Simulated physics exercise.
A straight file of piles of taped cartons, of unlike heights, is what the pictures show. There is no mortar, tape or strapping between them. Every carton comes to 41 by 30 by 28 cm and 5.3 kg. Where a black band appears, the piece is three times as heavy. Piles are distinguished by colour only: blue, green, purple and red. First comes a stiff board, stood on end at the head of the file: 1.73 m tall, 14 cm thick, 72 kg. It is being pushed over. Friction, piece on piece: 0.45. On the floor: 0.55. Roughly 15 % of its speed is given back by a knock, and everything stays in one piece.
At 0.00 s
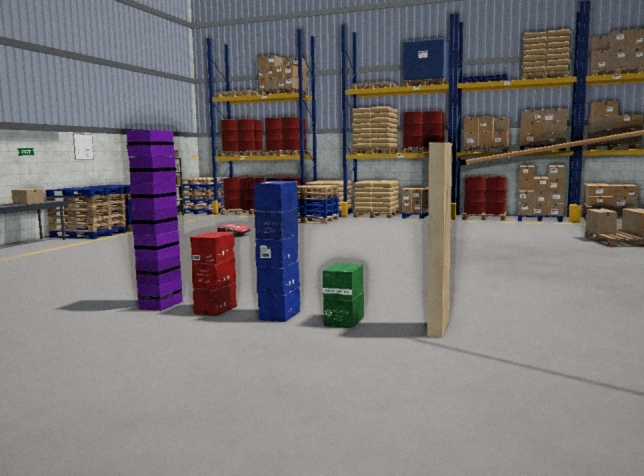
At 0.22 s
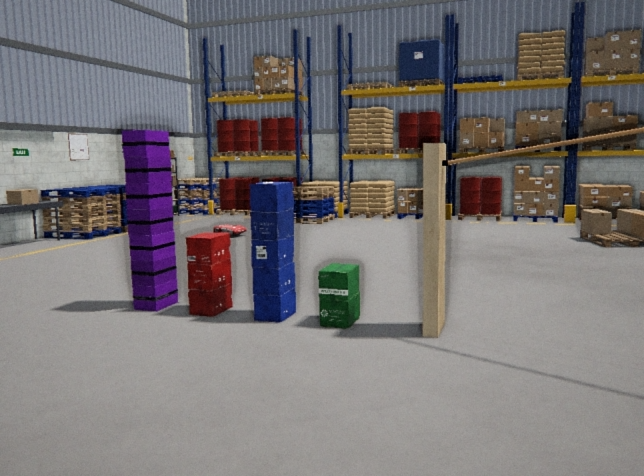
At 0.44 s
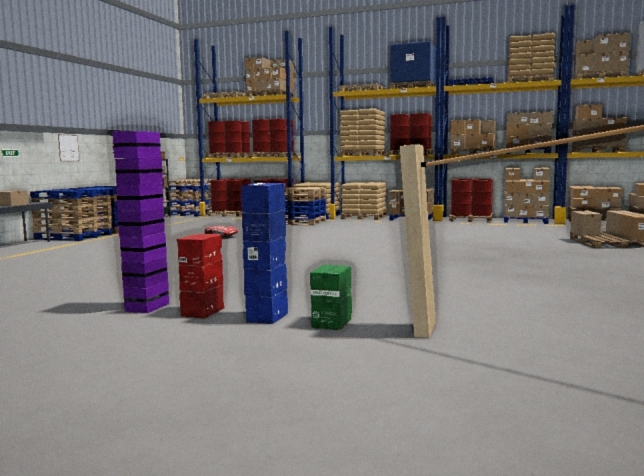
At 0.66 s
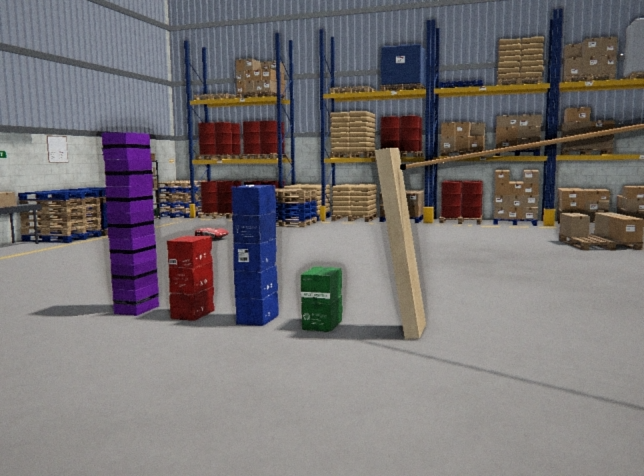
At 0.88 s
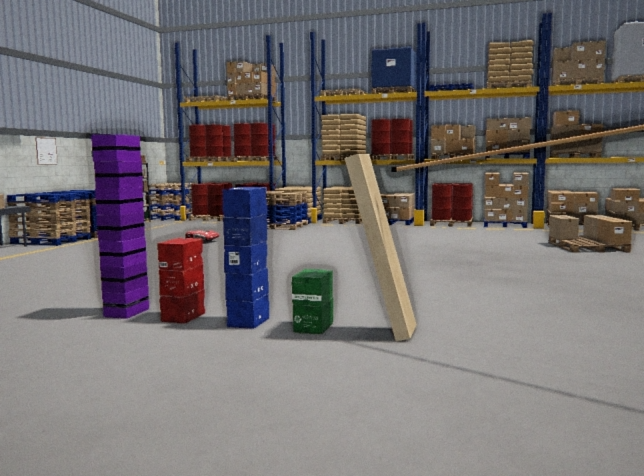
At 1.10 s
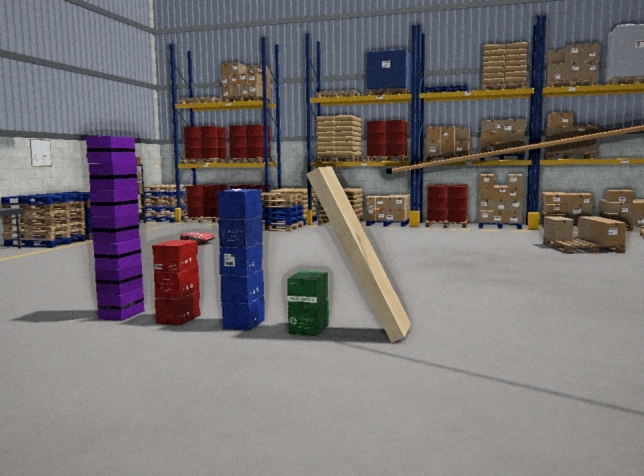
In a warehouse, a long pole pushed against an upright wooden board from the right, and the board tilted left toward green, blue, red and purple stacks of boxes, which stayed still.
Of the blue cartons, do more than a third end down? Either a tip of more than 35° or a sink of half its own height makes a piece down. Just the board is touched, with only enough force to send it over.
No.
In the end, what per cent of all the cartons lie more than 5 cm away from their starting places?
It works out to 5 percent.
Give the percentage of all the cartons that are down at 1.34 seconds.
0 per cent.
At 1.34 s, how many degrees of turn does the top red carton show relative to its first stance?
Roughly 0 degrees.
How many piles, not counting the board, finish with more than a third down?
Looks like 0 of them in total.
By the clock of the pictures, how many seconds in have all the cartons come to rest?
Around 3.0 seconds.
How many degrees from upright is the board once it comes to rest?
It ends up leaning about 60 degrees from upright.
After 1.34 s, board 51° from upright; none of the 5 blue cartons down (0 of 17 in all colours); top blue carton unmoved.
After 2.02 s, board 53° from upright; none of the 5 blue cartons down (0 of 17 in all colours); top blue carton shifted 31 mm; top green carton shifted 27 mm.
At rest (3.2 s), board 58° from upright; none of the 5 blue cartons down (0 of 17 in all colours); top blue carton shifted 39 mm; top green carton shifted 29 mm. That is 0 per cent. As the last picture would show them, middles, top blue carton near (237, 204), top green carton near (306, 288).
